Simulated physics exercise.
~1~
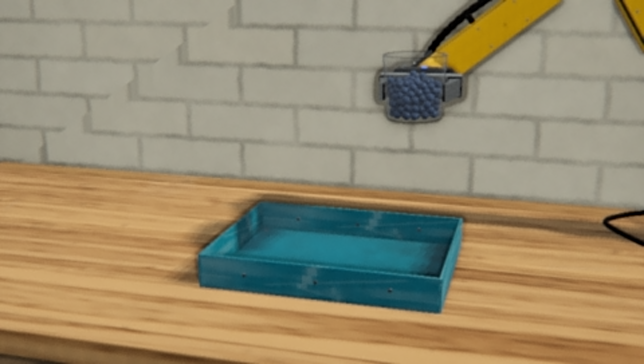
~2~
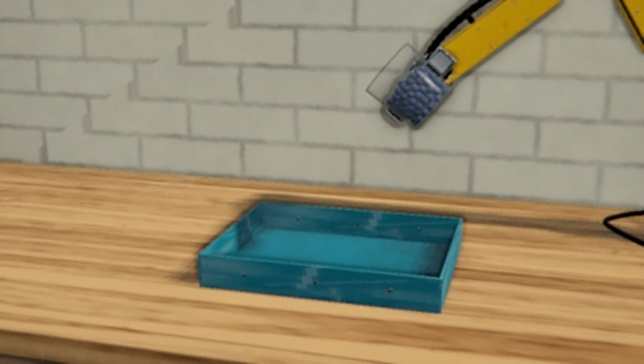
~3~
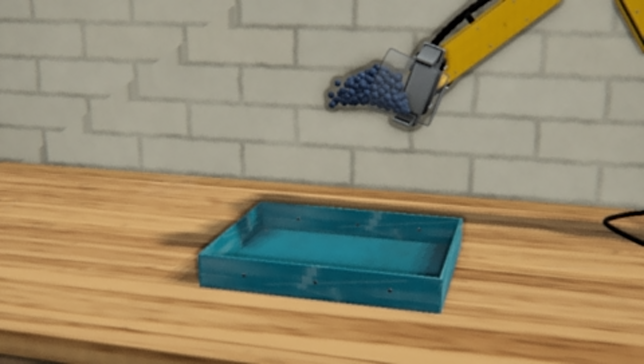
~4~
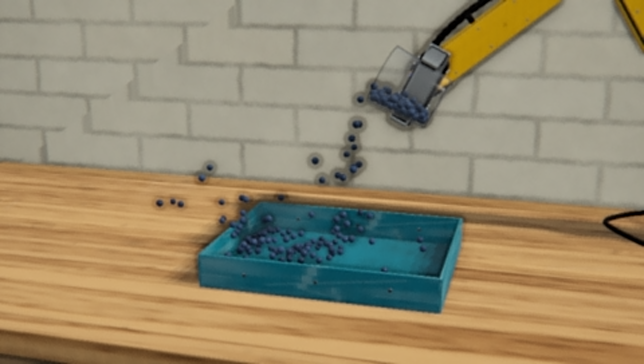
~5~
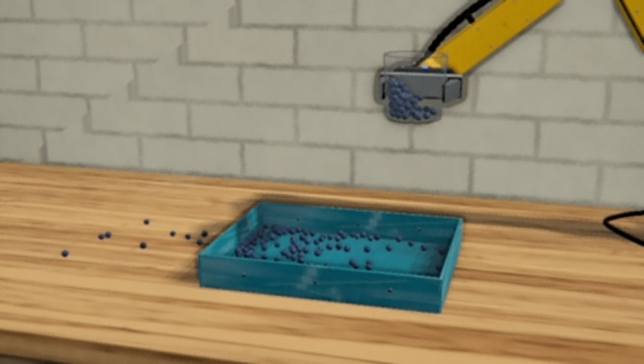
A yellow robotic arm reaches in from the upper right, holding a clear cup of small dark blue beads above a light wooden table, seen from the front and slightly above against a pale brick wall. A shallow teal tray sits empty on the table below. The arm tips the cup over to the left until it lies on its side, and the beads pour out in a stream. Most drop into the tray, while a few bounce past its left edge. The arm then turns the cup upright again with some beads still inside, leaving many scattered across the tray and several on the table.
